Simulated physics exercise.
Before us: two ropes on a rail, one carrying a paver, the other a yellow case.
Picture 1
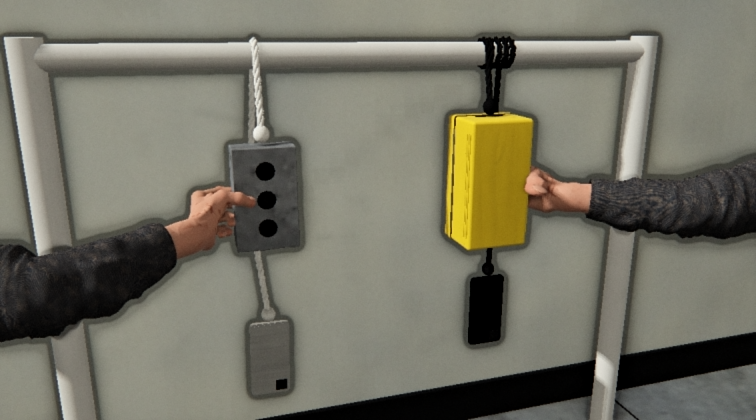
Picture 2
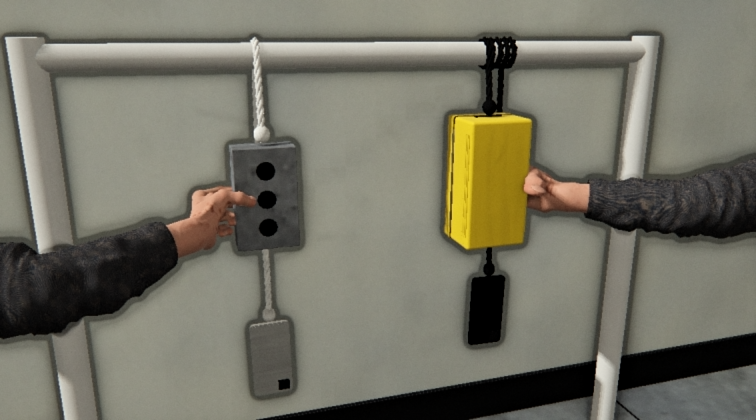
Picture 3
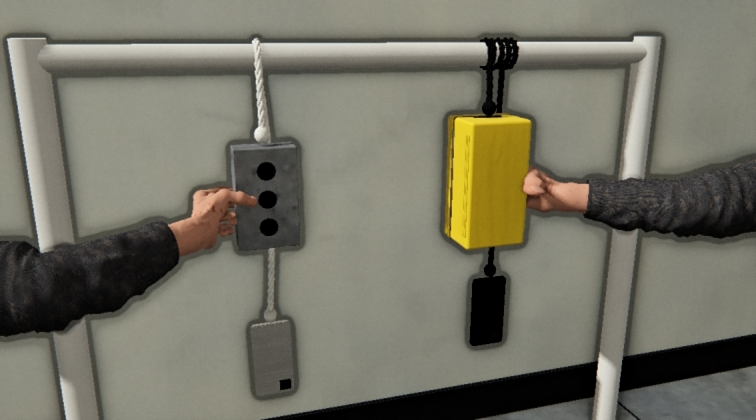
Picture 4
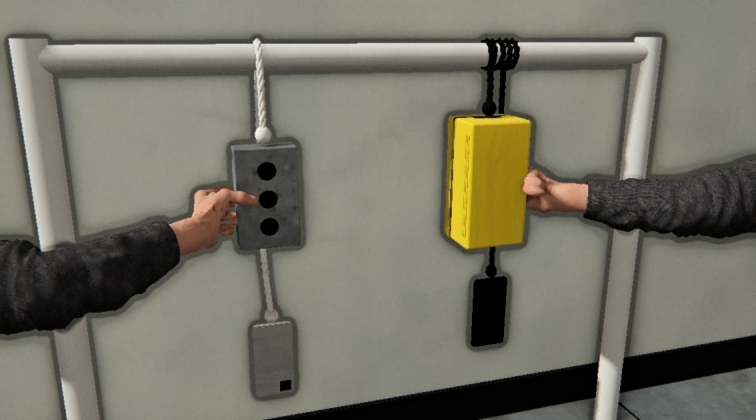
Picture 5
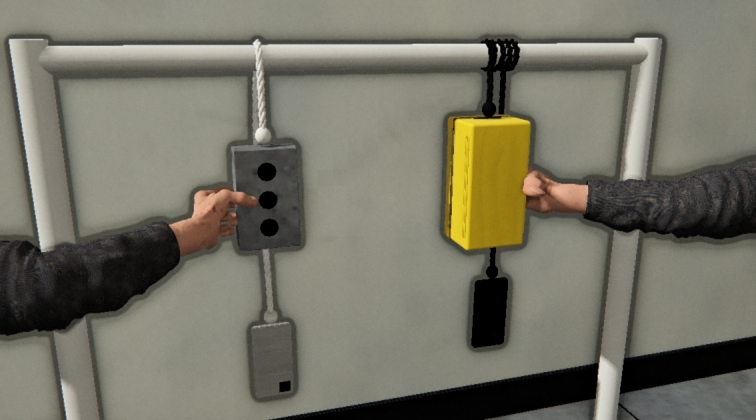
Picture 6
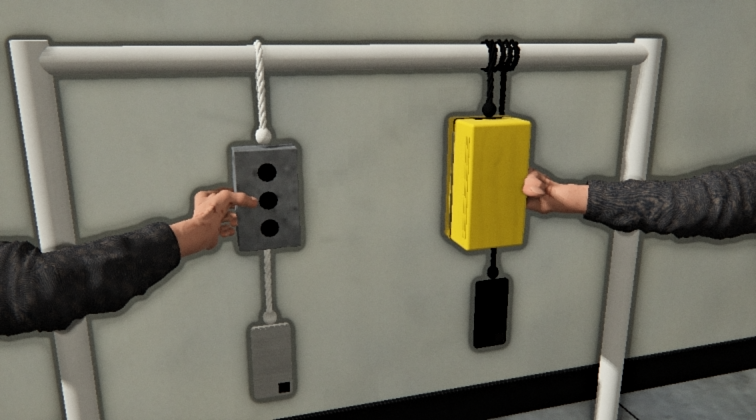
In the video, a hand touches a gray block with three dark holes hanging from a white rope, while a fist rests against a yellow case on a black rope wound round the rail; everything stays almost still.
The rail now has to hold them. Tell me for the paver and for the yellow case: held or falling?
In the end paver: Down; yellow case: Up.
Then, 0.56 s on from there, paver dropping; yellow case off the floor near (487, 165).
Then, 0.96 s on from there, paver on the floor; yellow case off the floor near (487, 169).
In the end, paver on the floor; yellow case off the floor near (486, 174). The paver pulls its rope through and the yellow case stays hanging.
